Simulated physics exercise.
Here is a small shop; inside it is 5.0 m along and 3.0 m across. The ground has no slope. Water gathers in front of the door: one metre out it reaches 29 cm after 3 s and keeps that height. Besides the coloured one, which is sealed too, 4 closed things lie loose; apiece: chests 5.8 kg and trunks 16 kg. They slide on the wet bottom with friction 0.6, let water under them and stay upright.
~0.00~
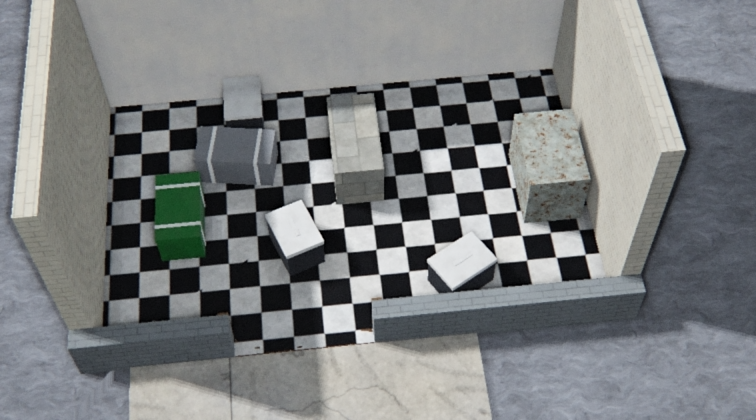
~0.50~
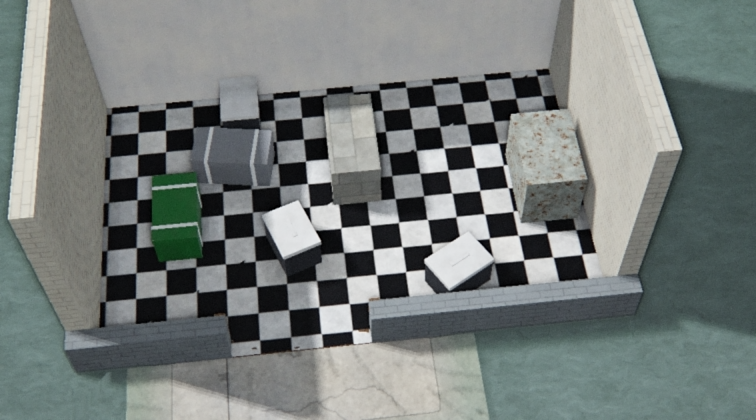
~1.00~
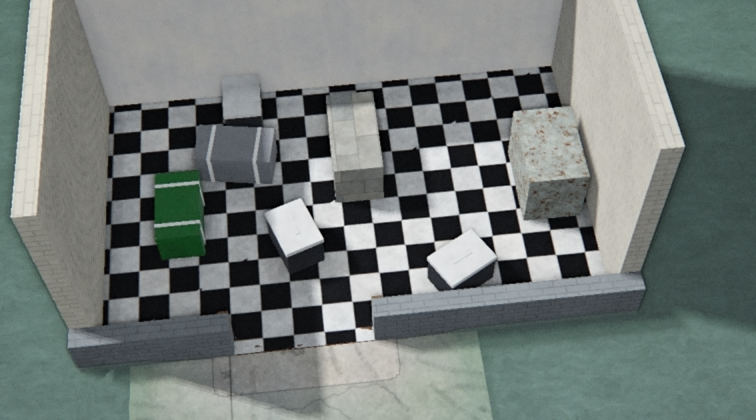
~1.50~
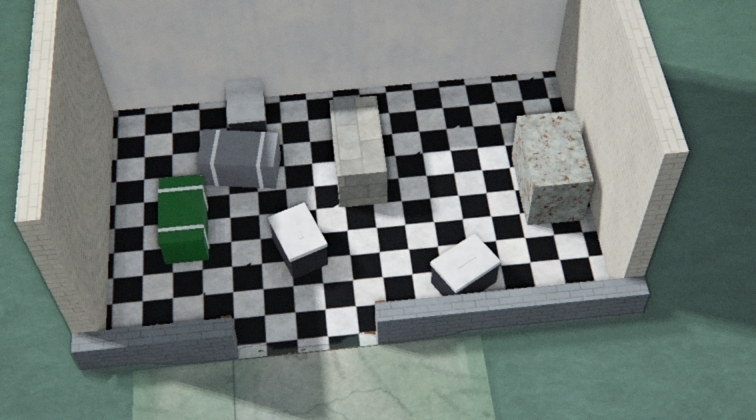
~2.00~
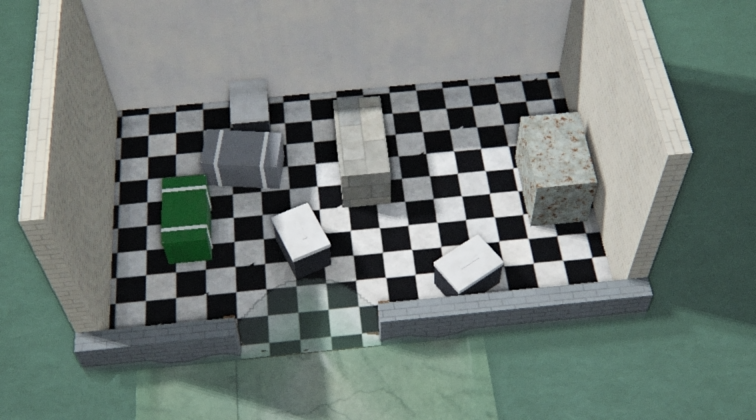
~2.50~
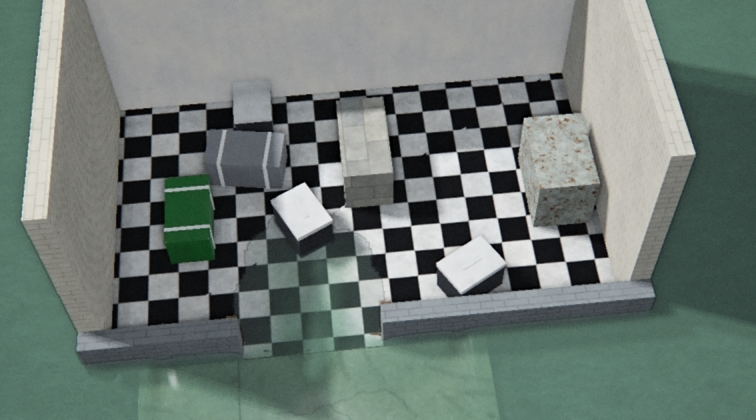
A small roofless shop with pale walls and a black-and-white checkered floor is seen from high above its open doorway. A green trunk with white bands stands at left, a grey banded one and a small grey block behind it, a tall pale block at centre back, a speckled block at right, and two white-topped boxes nearer the front. Greenish water covers the ground outside, then spreads through the doorway across the tiles, and the left white-topped box shifts slightly as the view wavers a little.
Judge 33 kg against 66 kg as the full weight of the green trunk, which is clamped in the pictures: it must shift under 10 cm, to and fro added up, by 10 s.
I expect that only the larger load is enough.
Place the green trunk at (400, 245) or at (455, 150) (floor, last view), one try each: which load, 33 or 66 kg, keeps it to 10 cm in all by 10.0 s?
In that order: Neither holds; neither holds.
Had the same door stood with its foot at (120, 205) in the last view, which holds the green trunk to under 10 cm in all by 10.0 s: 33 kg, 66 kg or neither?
Then neither load is enough.
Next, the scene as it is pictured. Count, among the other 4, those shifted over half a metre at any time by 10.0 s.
That makes 4.
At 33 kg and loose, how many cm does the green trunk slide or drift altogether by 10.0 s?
About 150 cm.
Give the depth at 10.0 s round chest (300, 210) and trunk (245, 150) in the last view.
About 16 and 14 cm.
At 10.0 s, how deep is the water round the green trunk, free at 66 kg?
Roughly 13 cm.
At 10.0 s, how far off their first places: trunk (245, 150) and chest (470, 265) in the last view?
In that order: 100 cm, 50 cm.
After 3.5 s the green trunk would be 0 cm from its start with 33 kg and 0 cm from its start with 66 kg; 5 cm of water round it then.
After 4.5 s the green trunk would be 0 cm from its start with 33 kg and 0 cm from its start with 66 kg; 5 cm of water round it then.
After 7.0 s the green trunk would be 2 cm from its start with 33 kg and 1 cm from its start with 66 kg; 12 cm of water round it then.
After 10.0 s the green trunk would be 74 cm from its start with 33 kg and 1 cm from its start with 66 kg; 13 cm of water round it then.
